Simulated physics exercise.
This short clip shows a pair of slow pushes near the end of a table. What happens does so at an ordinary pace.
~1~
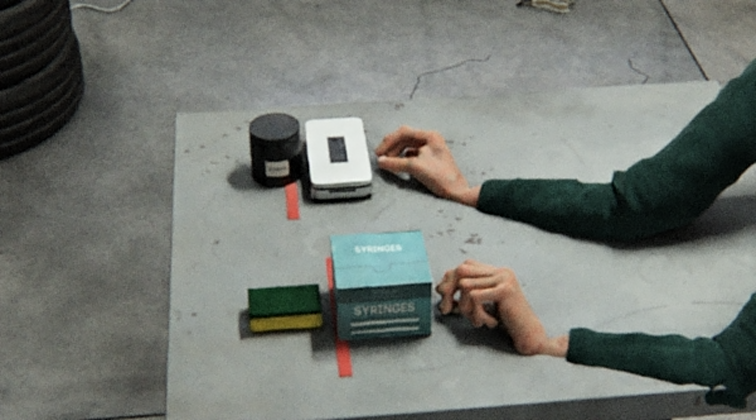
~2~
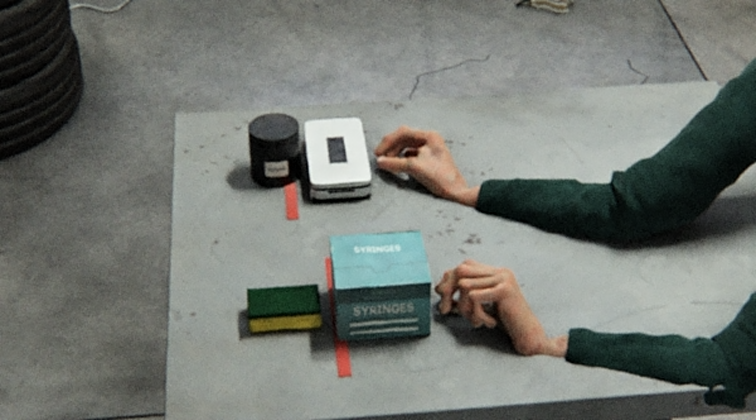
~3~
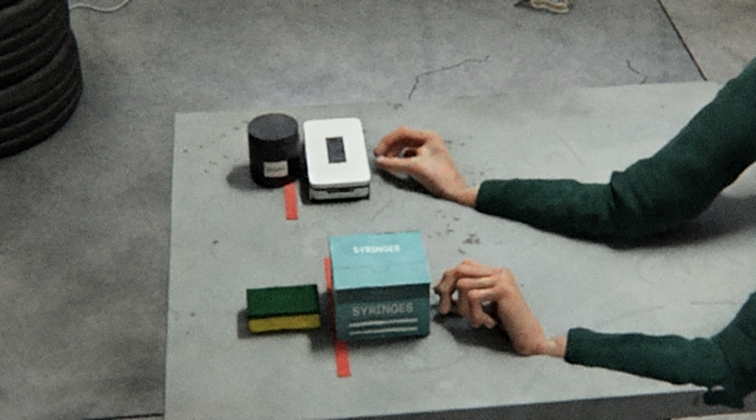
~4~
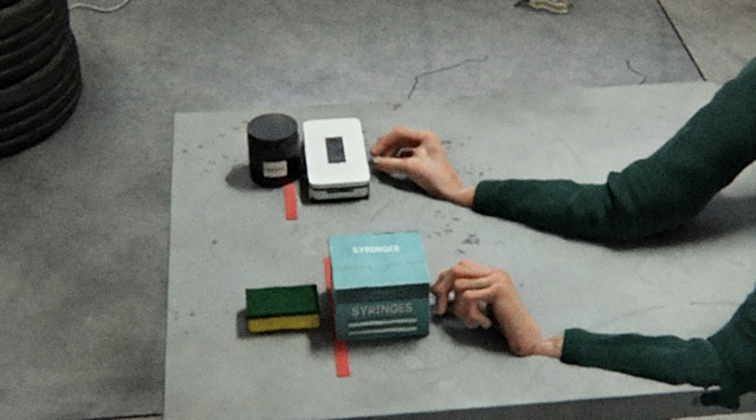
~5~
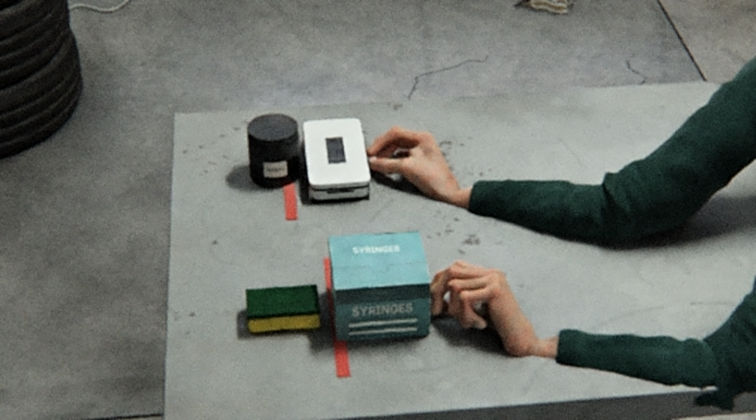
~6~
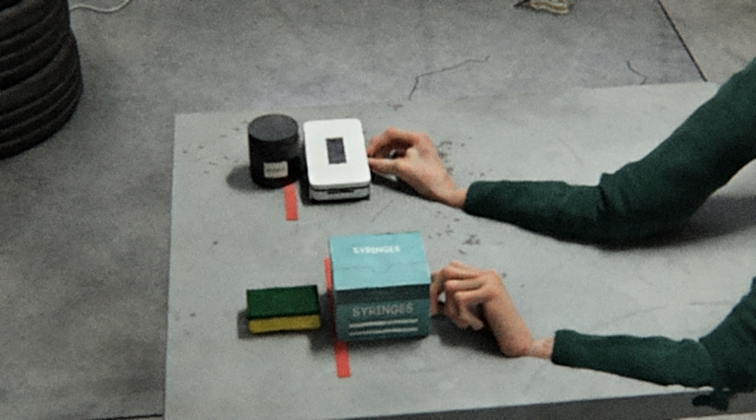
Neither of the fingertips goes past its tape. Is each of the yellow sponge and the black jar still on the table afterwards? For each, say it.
The yellow sponge is left on the table, the black jar is left on the table.
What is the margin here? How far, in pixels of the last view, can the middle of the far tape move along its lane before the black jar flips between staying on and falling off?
It takes a move of some 28 pixels to the left.
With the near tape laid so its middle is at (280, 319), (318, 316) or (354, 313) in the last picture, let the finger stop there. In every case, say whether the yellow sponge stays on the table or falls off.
Each try in turn: It keeps going, it comes to a standstill in time, it comes to a standstill in time.
Then, 0.46 s after the last picture, yellow sponge moved a little near (261, 311); black jar moved a little near (251, 153).
Then, 0.78 s after the last picture, yellow sponge moved about its own width near (235, 312); black jar moved about its own width near (228, 153).
Then, 1.02 s after the last picture, yellow sponge moved about its own width near (215, 314); black jar moved about its own width near (210, 155).
At rest, the yellow sponge remains on top, near (200, 315); the black jar remains on top, near (197, 156).
